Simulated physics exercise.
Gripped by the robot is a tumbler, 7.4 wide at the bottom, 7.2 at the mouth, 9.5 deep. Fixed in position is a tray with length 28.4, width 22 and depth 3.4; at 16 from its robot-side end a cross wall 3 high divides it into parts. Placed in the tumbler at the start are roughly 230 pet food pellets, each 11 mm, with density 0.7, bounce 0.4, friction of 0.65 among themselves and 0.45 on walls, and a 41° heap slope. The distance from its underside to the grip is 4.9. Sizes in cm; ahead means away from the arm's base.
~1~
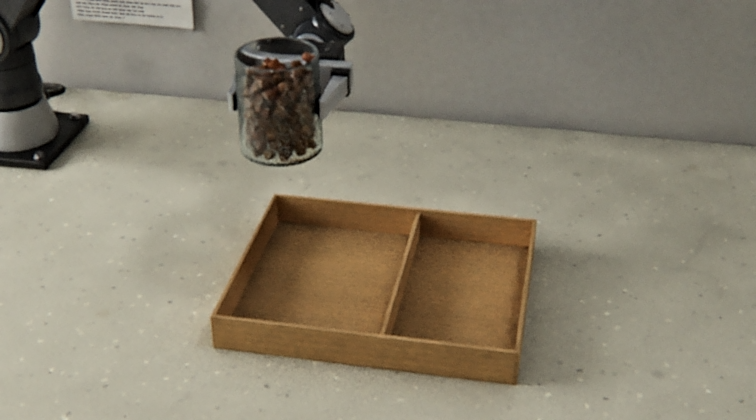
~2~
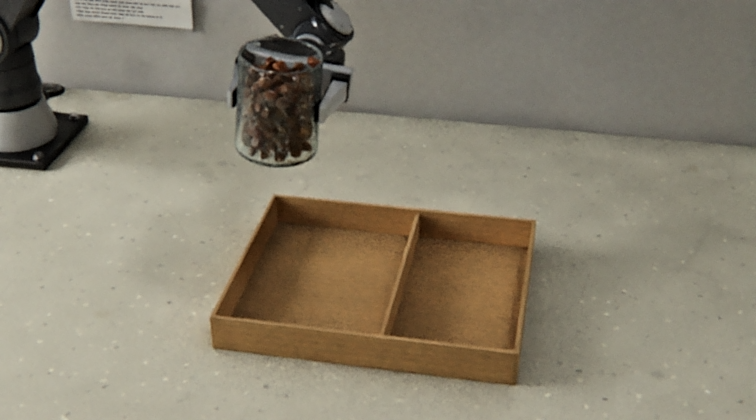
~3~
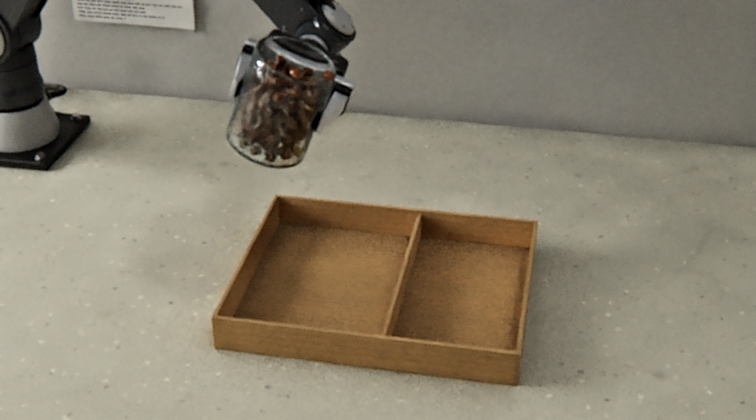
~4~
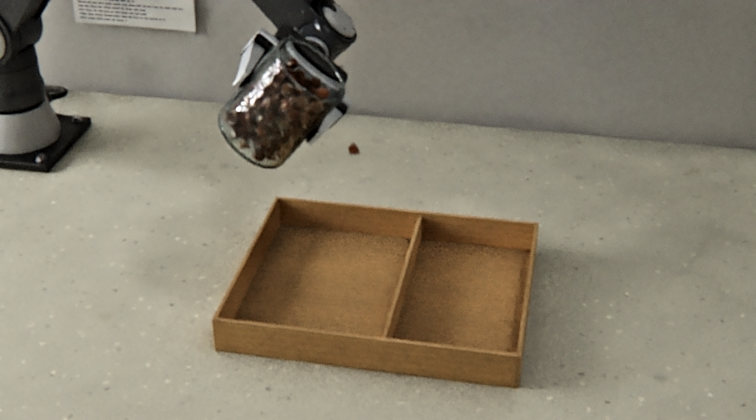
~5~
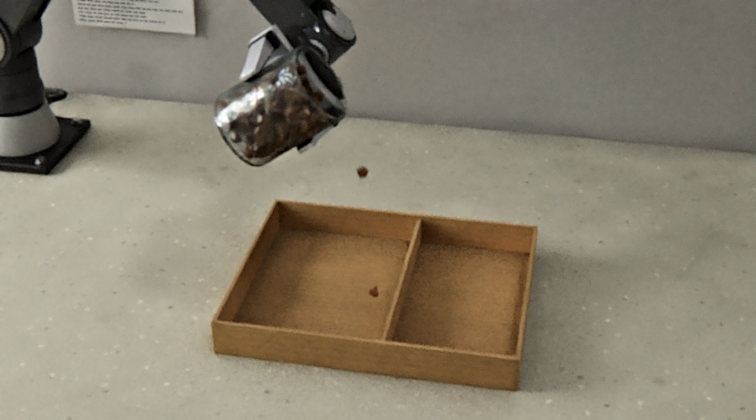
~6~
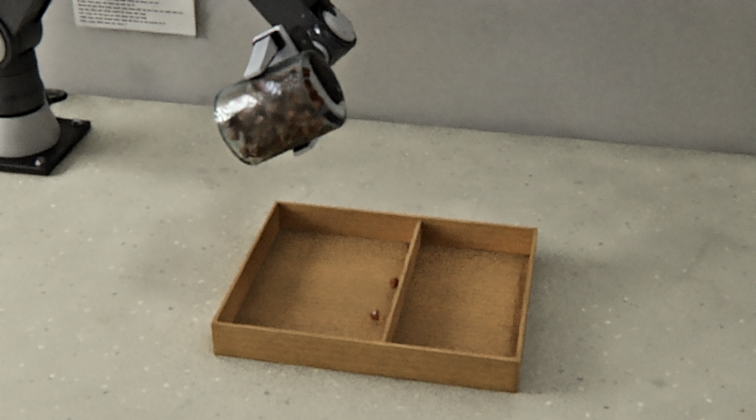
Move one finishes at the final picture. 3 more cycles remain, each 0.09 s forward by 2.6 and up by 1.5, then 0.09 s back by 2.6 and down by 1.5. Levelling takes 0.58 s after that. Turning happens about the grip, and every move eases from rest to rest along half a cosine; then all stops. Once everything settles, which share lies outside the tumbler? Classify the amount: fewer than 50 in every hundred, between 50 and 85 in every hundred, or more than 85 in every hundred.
Fewer than 50 in every hundred.
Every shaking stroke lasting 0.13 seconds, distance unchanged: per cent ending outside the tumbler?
In that case around 10 per cent.
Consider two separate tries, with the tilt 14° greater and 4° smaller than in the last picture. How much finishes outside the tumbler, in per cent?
Estimates, in order: 55 % and 25 %.
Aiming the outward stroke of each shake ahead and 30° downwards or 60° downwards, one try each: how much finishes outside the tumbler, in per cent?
5 and 5 %.
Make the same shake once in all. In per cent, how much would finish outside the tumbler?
Expected share: About 15 %.
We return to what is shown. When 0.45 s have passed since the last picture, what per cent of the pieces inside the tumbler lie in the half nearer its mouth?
40 %.
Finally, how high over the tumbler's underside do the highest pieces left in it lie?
The top sits some 7.5 cm up.
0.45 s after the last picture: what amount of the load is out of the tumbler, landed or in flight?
Some 25 per cent.
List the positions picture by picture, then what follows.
Tumbler middle at (279, 103), level; upper third of the load around (280, 86), from x 245 to 315, top at y 55; 231 in the tumbler, in the first picture.
Tumbler middle at (279, 103), tilted 6° forward; upper third of the load around (280, 86), from x 245 to 315, top at y 60, in the second picture.
Tumbler middle at (280, 103), tilted 21° forward; upper third of the load around (280, 87), from x 235 to 330, top at y 60, in the third picture.
Tumbler middle at (280, 105), tilted 39° forward; upper third of the load around (282, 90), from x 230 to 355, top at y 65; 230 in the tumbler, 1 in flight or on a rim, in the fourth picture.
Tumbler middle at (280, 108), tilted 54° forward; upper third of the load around (279, 92), from x 225 to 375, top at y 65; 229 in the tumbler, 1 in the robot-side part, 1 in flight or on a rim, in the fifth picture.
Tumbler middle at (280, 109), tilted 60° forward; upper third of the load around (276, 94), from x 225 to 395, top at y 70; 229 in the tumbler, 2 in the robot-side part, in the sixth picture.
Then, 0.45 s later, tilted 60° forward, highest piece 24 above the table; 174 in the tumbler, 31 in the far-side part, 5 in the robot-side part, 1 on the table or floor, 20 in flight or on a rim.
Then, 0.90 s later, tilted 20° forward, highest piece 24 above the table; 156 in the tumbler, 40 in the far-side part, 32 in the robot-side part, 3 on the table or floor.
Then, 1.32 s later, level, highest piece 23 above the table; 156 in the tumbler, 40 in the far-side part, 32 in the robot-side part, 3 on the table or floor.
Then, 2.37 s later, level, highest piece 23 above the table; 156 in the tumbler, 40 in the far-side part, 32 in the robot-side part, 3 on the table or floor.
At rest, 156 in the tumbler, 40 in the far-side part, 32 in the robot-side part, 3 on the table or floor. That is 32 % outside the tumbler.
